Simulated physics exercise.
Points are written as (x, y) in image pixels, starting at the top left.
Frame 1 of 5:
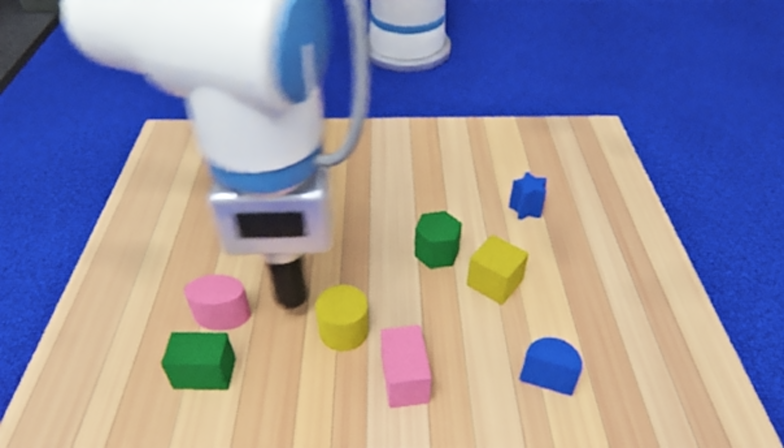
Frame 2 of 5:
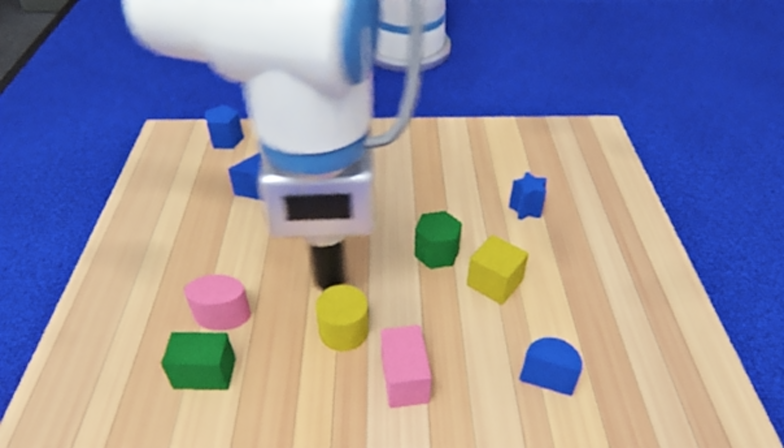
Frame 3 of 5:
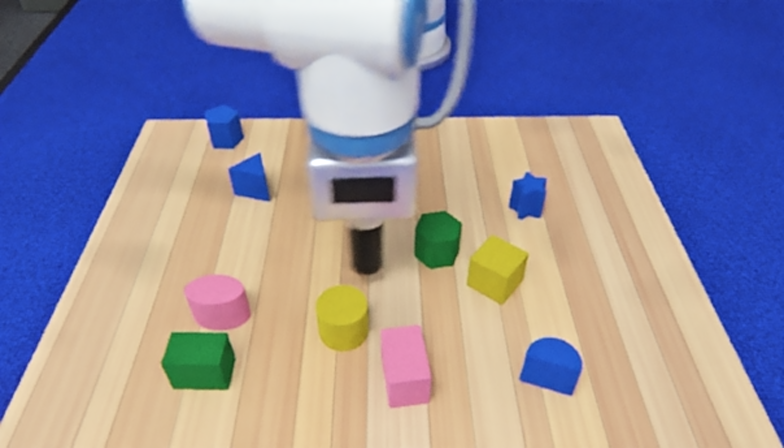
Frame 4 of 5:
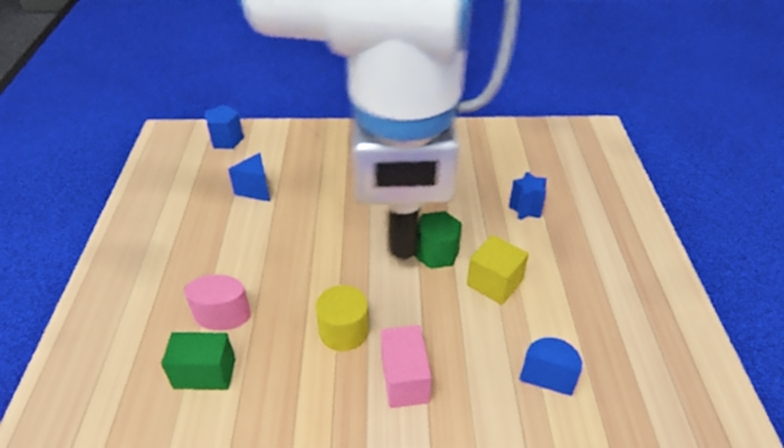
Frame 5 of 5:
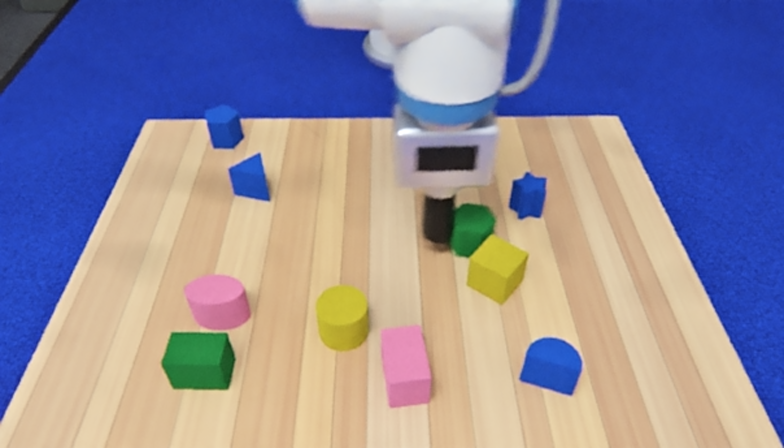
A white robot arm with blue bands and a dark bar at its tip works over a striped wooden board on bright blue fabric, seen from a fixed, raised view. Pink, green and yellow blocks sit at left and centre, with blue ones toward the far left and right. The arm sweeps rightward and slightly back, then its bar nudges the green hexagon a little right.
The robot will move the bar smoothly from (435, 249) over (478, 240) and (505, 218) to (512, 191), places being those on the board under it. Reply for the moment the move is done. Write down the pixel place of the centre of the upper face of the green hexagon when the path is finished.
The middle of its top is at (543, 206).
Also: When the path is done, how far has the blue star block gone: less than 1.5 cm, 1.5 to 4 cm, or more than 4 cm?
Distance: 1.5 to 4 cm.
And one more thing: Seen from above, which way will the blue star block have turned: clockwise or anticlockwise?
It rotates clockwise.
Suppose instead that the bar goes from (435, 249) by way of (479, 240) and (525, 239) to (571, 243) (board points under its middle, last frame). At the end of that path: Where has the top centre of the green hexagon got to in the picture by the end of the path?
Its top centre is at about (611, 207).
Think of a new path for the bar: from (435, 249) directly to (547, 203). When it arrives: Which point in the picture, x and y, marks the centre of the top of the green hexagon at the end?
Pixel (551, 208).
On the path given first. One third of the way, bar at (481, 225); green hexagon at (518, 211), turned 15° clockwise.
Two thirds of the way, bar at (508, 204); green hexagon at (543, 206), turned 45° clockwise.
At the end, bar at (515, 177); green hexagon at (543, 206), turned 45° clockwise; yellow square block unmoved; blue star block at (544, 170), turned 40° clockwise.
